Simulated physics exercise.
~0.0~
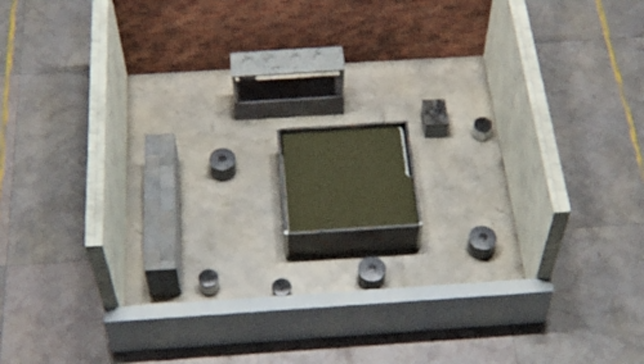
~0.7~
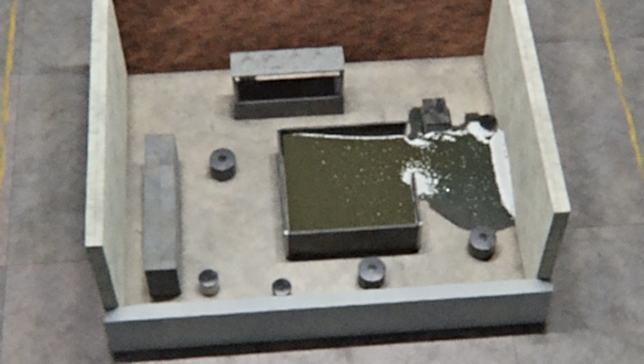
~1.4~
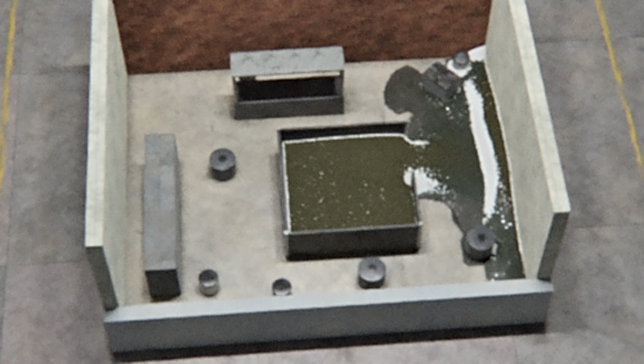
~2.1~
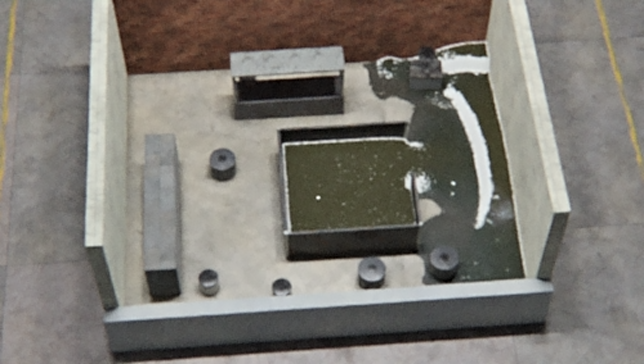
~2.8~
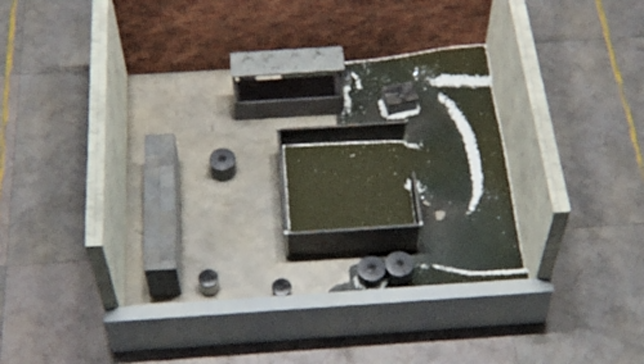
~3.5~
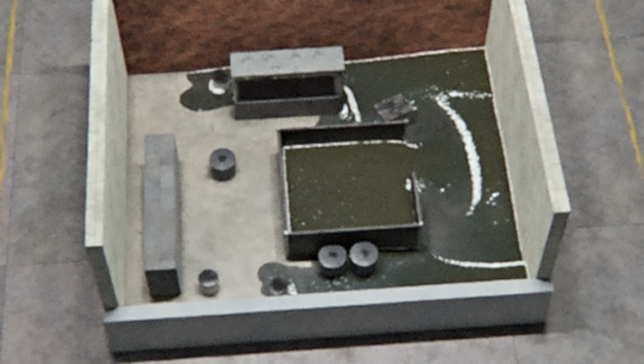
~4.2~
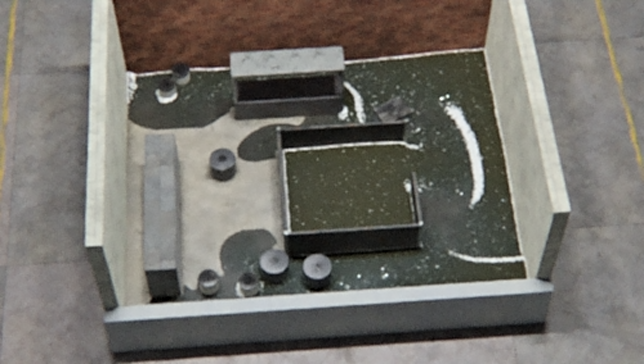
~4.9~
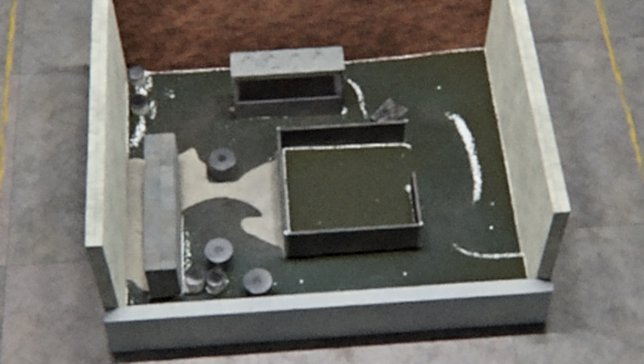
A depot floor with pale walls and a brown back wall is seen from above by a still camera. A square grey tank of murky green water stands near the middle, with a long grey block at left, a bench-like box behind, and small dark tubs and pails scattered around. The tank's right side bursts open, and foaming water spills to the right wall, swamping the objects there. It spreads along the back and front, carrying several containers leftward. Finally, dark water covers most of the floor, leaving a pale dry patch around one unmoved container, with others gathered at left.
